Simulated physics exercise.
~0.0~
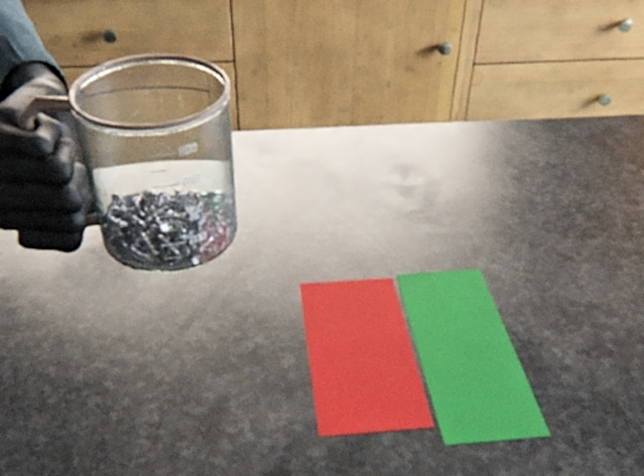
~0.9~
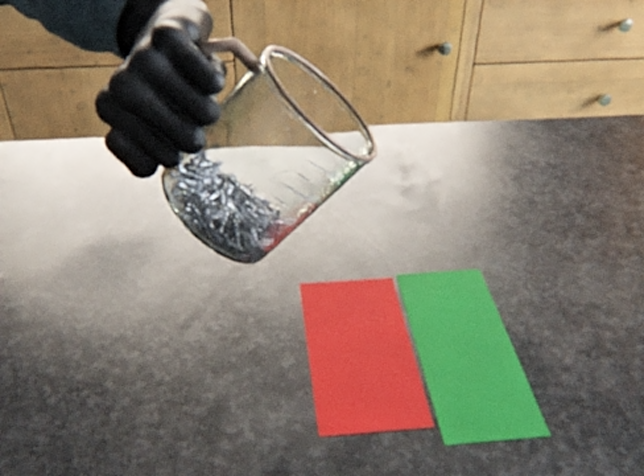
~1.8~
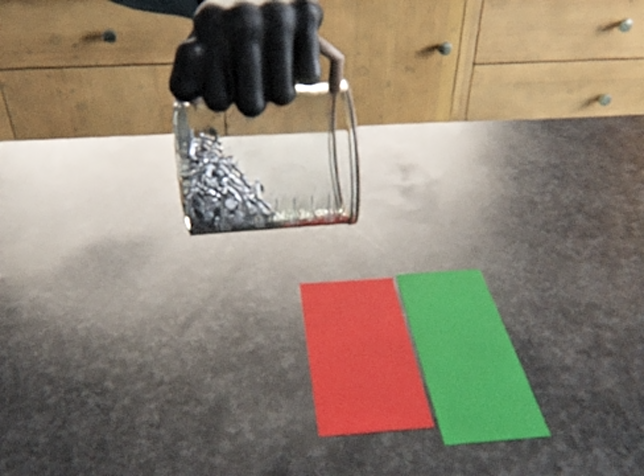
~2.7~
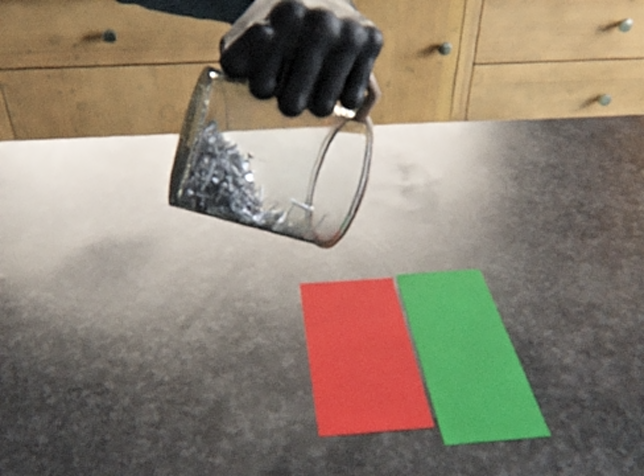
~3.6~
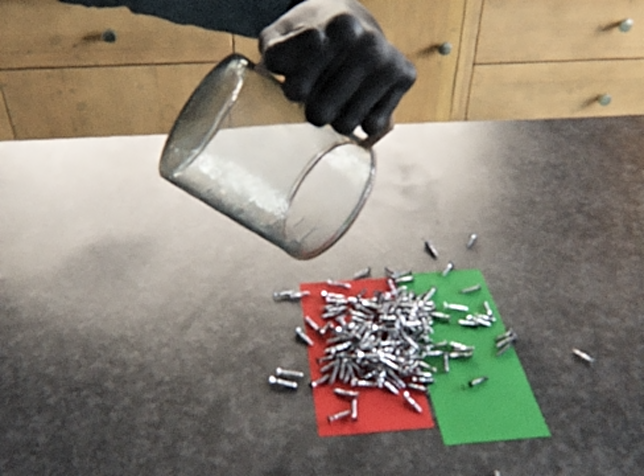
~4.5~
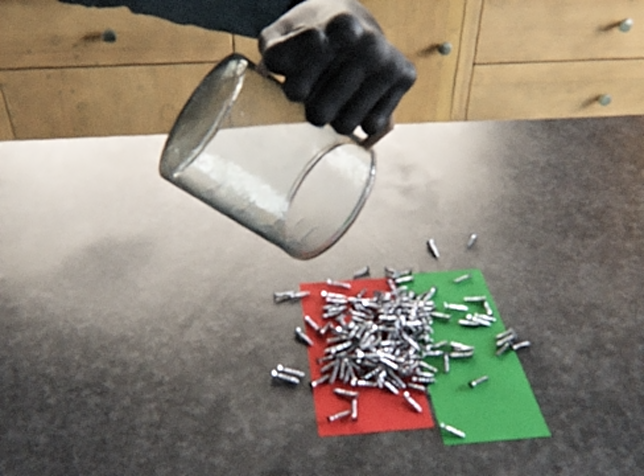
On a dark tabletop, a gloved hand tipping a clear jug, spilling steel screws mostly over a red mat beside a green one.
